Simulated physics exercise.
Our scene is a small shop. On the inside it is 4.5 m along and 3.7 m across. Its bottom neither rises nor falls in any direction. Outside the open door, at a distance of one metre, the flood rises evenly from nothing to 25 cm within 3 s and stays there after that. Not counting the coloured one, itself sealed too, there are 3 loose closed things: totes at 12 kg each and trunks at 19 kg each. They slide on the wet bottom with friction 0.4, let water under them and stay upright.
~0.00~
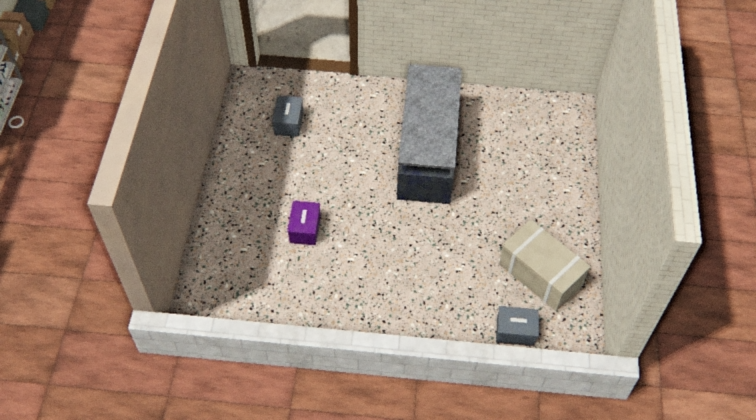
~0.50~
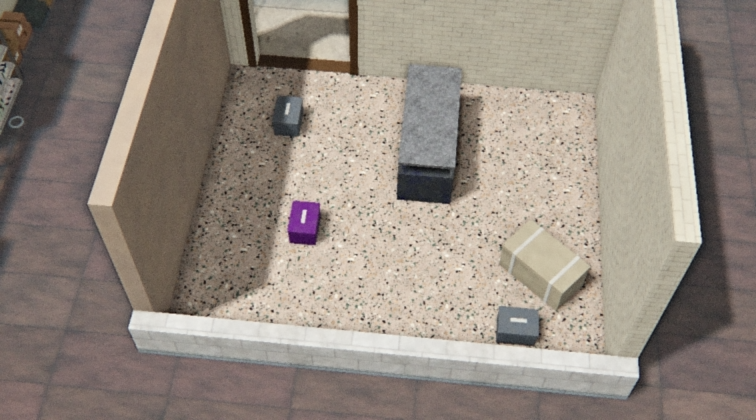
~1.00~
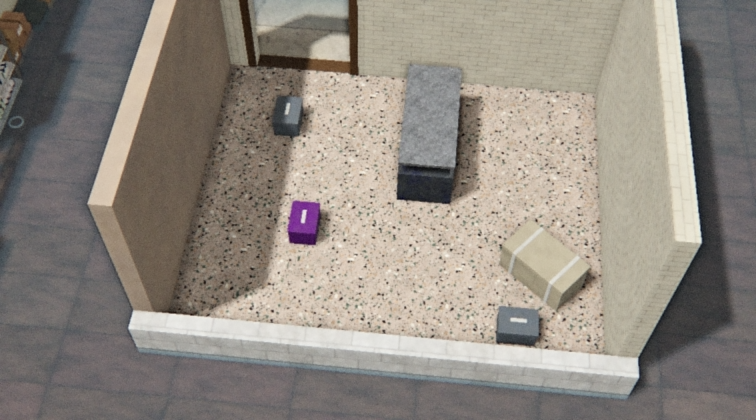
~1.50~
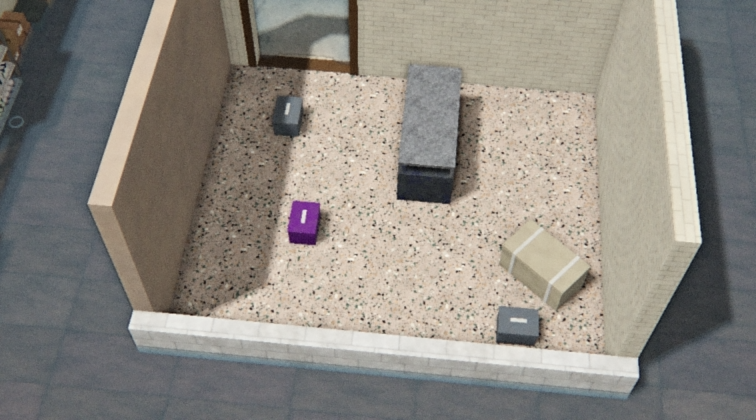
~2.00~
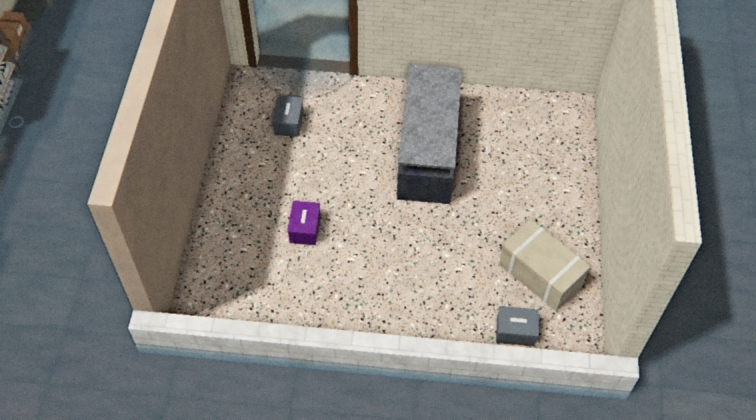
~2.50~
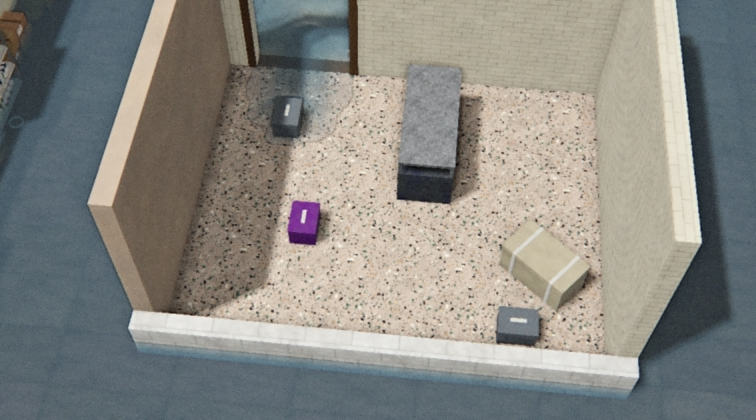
A small open-topped shop sat still with a dark counter, a purple tote, two gray boxes and a tan trunk inside, while water covered the paving outside, then crept through the doorway around one gray box.
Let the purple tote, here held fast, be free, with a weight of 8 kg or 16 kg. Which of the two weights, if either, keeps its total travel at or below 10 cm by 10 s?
I reckon the answer is neither of the two.
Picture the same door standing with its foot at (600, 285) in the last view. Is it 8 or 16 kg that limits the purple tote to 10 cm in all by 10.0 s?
Okay, so both masses fail.
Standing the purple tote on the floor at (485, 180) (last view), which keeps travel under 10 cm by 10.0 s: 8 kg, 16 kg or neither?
Well, any option works.
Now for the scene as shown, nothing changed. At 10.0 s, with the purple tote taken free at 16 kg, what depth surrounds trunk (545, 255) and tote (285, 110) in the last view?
Depths: Near 10 cm, then near 15 cm.
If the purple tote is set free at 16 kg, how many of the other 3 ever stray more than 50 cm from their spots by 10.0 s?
That makes 3.
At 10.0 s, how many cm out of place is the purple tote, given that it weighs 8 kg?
Shift: Roughly 250 cm.
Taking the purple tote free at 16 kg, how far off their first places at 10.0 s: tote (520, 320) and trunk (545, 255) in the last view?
Respectively 140 and 200 cm.
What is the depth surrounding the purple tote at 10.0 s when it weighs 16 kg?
Around 13 cm.
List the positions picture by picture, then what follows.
The purple tote at (304, 217) rests on the ground; water covers 0.0 m2; 0 of 4 have shifted, in the first frame.
The purple tote at (304, 217) rests on the ground; water covers 0.0 m2; 0 of 4 have shifted, in the second frame.
The purple tote at (304, 217), on the bottom; 0.0 m2 under water; 0 of 4 have shifted, in the third frame.
The purple tote at (304, 217) rests on the ground; 0.0 m2 under water; 0 of 4 have shifted, in the fourth frame.
The purple tote at (304, 217), on the bottom; 0.4 m2 under water; 0 of 4 have shifted, in the fifth frame.
The purple tote at (304, 217) rests on the ground; 1.0 m2 under water; 0 of 4 have shifted, in the sixth frame.
After 3.5 s the purple tote would be 0 cm from its start with 8 kg and 0 cm from its start with 16 kg; 1 cm of water round it then.
After 4.5 s the purple tote would be 19 cm from its start with 8 kg and 1 cm from its start with 16 kg; 5 cm of water round it then.
After 7.0 s the purple tote would be 112 cm from its start with 8 kg and 16 cm from its start with 16 kg; 9 cm of water round it then.
After 10.0 s the purple tote would be 263 cm from its start with 8 kg and 91 cm from its start with 16 kg; 13 cm of water round it then.
